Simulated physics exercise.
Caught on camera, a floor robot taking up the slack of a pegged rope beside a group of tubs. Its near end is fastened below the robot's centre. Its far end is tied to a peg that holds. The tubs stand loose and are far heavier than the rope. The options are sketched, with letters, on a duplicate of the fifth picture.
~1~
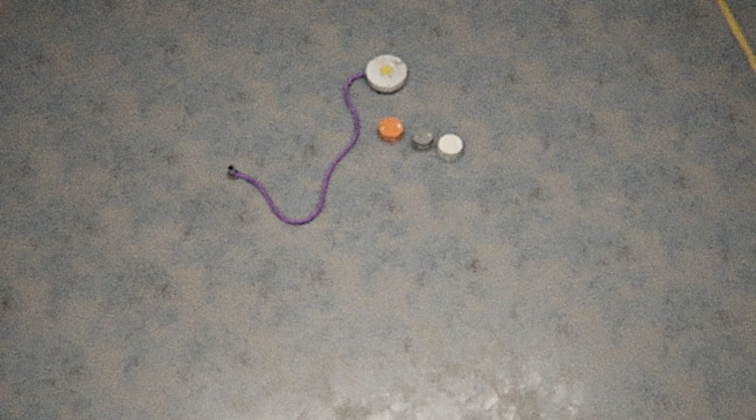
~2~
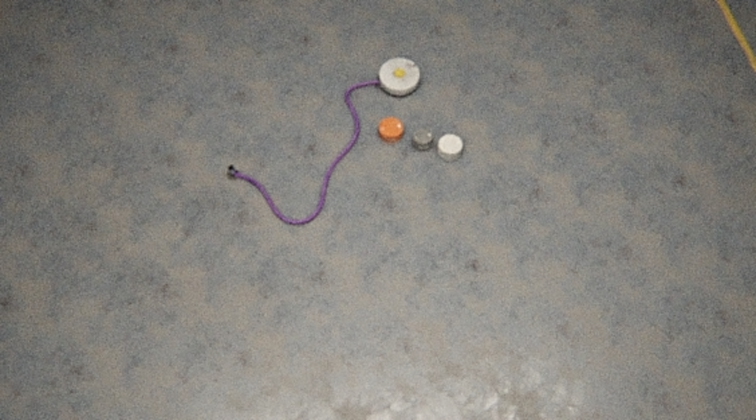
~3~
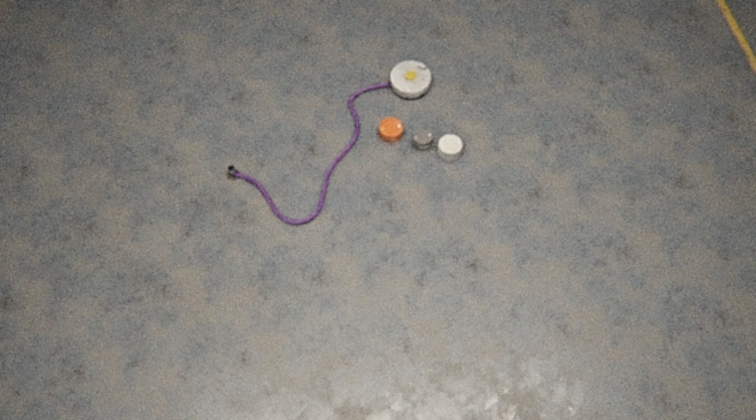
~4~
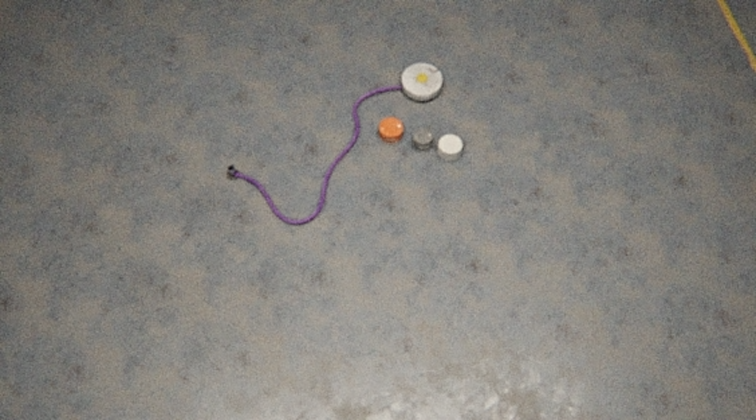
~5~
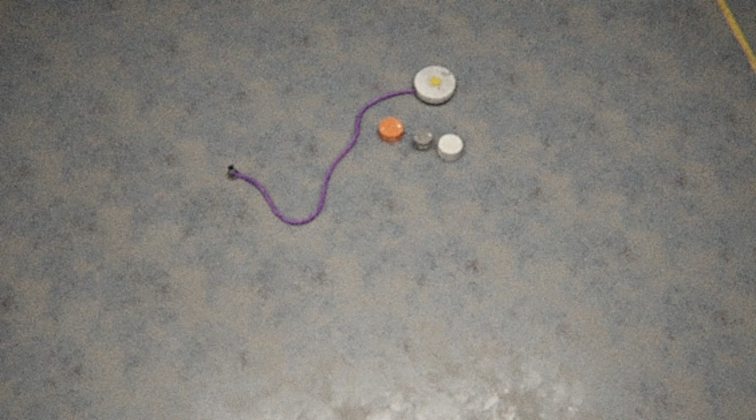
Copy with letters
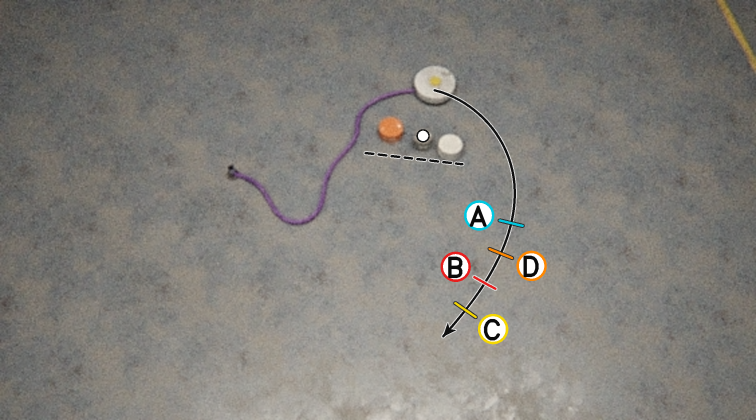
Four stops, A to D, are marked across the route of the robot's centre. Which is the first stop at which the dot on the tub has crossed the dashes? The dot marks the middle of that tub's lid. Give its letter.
The earliest such stop is B.
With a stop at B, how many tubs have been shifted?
Three.
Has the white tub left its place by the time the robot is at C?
By then, yes.
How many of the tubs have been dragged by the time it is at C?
By then, three.
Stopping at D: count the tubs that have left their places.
Three.
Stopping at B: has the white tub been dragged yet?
By then, yes.
On the copy, A at (511, 223); B at (485, 283); C at (466, 310); D at (501, 254); the dashed line at (414, 159); the route from (434, 90) via (515, 202) to (443, 336); the white dot at (423, 136).
On B. First, robot (500, 134); grey tub (423, 140).
Then, robot (514, 212); grey tub (423, 140); white tub (445, 155); orange tub (392, 141).
Finally, robot (486, 279); grey tub (409, 172); white tub (423, 187); orange tub (388, 168); the dot on the grey tub is over the dashed line.
By contrast, A leaves the dotted tub short, at (421, 146); C does it too, but is farther than needed; D leaves the dotted tub short, at (415, 158).
